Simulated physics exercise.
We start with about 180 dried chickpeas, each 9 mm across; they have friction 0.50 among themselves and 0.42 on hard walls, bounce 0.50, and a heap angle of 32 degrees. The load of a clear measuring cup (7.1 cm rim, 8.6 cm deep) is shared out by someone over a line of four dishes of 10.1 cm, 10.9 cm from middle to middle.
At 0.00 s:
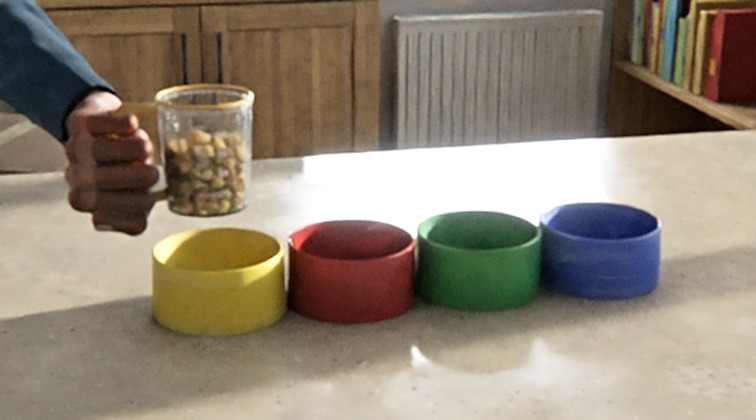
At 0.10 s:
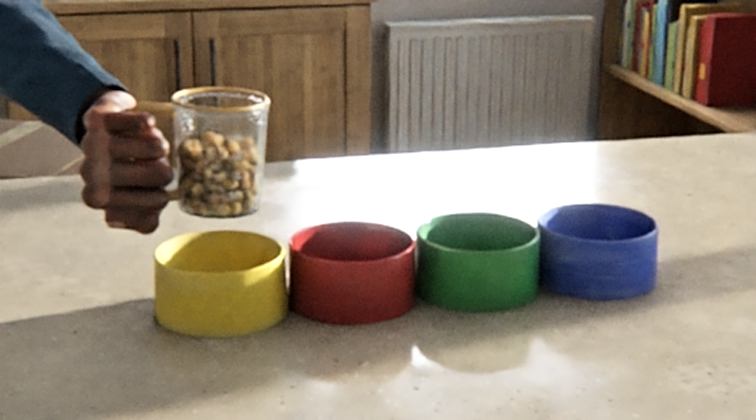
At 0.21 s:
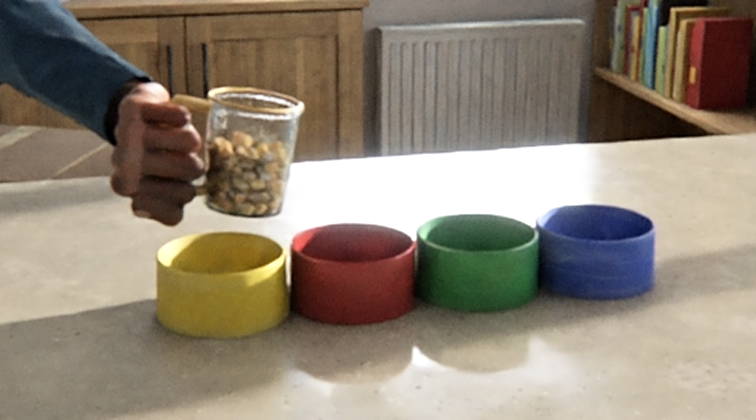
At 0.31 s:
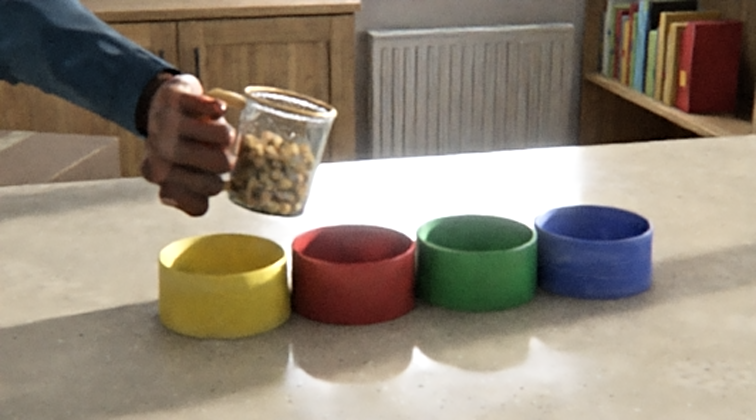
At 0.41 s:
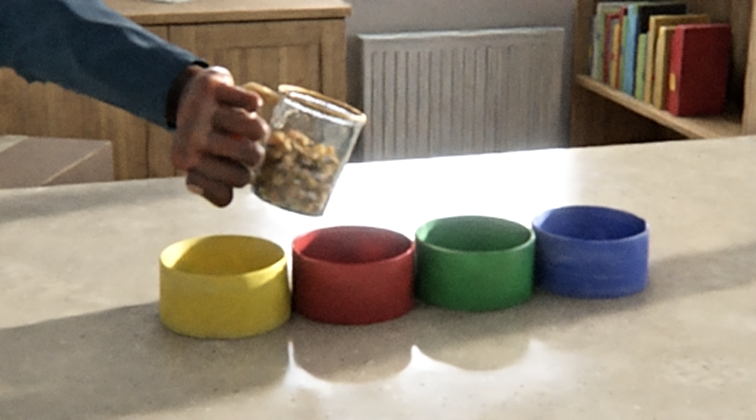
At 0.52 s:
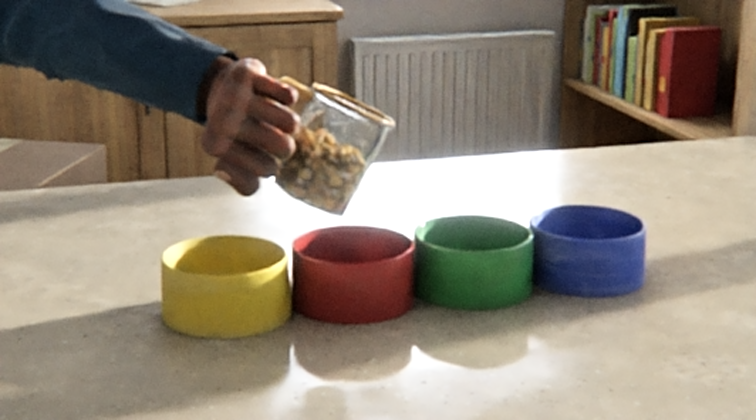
A hand in a blue sleeve carries a clear measuring cup of dried chickpeas rightward over a pale, sunlit countertop, seen from slightly above, with wooden cupboards, a radiator and a bookshelf behind. Below it, yellow, red, green and blue dishes stand in a row from left to right. The cup starts upright above the yellow dish and steadily tilts rightward as it moves above the red one, while the view shifts slightly.
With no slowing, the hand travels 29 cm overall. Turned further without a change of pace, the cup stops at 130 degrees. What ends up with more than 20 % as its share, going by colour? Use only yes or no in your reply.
Red dish: No; blue dish: Yes; green dish: No; yellow dish: No; counter: No.
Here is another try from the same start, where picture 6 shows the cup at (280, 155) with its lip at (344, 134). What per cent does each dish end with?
Red 0; blue 0; green 100; yellow 0.
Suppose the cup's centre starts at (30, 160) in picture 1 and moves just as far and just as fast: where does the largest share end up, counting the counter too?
Result - top receiver is green.
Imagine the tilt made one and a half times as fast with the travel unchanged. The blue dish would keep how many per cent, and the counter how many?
Then: Blue 100, counter 0.
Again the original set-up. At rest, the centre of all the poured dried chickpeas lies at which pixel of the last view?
(595, 258) or so.
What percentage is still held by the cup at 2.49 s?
Close to 0 per cent of the load, I'd guess.
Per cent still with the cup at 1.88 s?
Near 95 per cent of the load.
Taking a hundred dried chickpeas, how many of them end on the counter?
The answer is roughly 0 per cent.
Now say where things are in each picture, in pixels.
In the first frame, cup at (206, 151), tilt 0 degrees, lip at (250, 95), moved 0.0 cm; middle of the pieces at (205, 171); yellow dish at (218, 250); red dish at (351, 240); green dish at (478, 230); blue dish at (600, 221).
In the second frame, cup at (220, 153), tilt 3 degrees, lip at (266, 99), moved 0.9 cm; middle of the pieces at (218, 172).
In the third frame, cup at (249, 154), tilt 9 degrees, lip at (300, 105), moved 3.1 cm; middle of the pieces at (245, 172).
In the fourth frame, cup at (278, 154), tilt 15 degrees, lip at (332, 111), moved 5.3 cm; middle of the pieces at (272, 172).
In the fifth frame, cup at (305, 153), tilt 21 degrees, lip at (362, 116), moved 7.5 cm; middle of the pieces at (297, 170).
In the sixth frame, cup at (331, 152), tilt 27 degrees, lip at (390, 121), moved 9.7 cm; middle of the pieces at (322, 168); yellow dish at (225, 255); red dish at (353, 244); green dish at (473, 233); blue dish at (587, 222). The cup turns about 60 degrees a second and travels 21 cm a second.
Then, at 1.34 s, tilt 75 degrees; cup holds 100 %.
After 1.88 s, tilt 107 degrees; cup holds 95 %, blue 5 %.
After 2.49 s, tilt 130 degrees; cup holds 0 %, blue 100 %.
In the end, at 3.0 s, red 0 %, blue 100 %, green 0 %, yellow 0 %, counter 0 %.
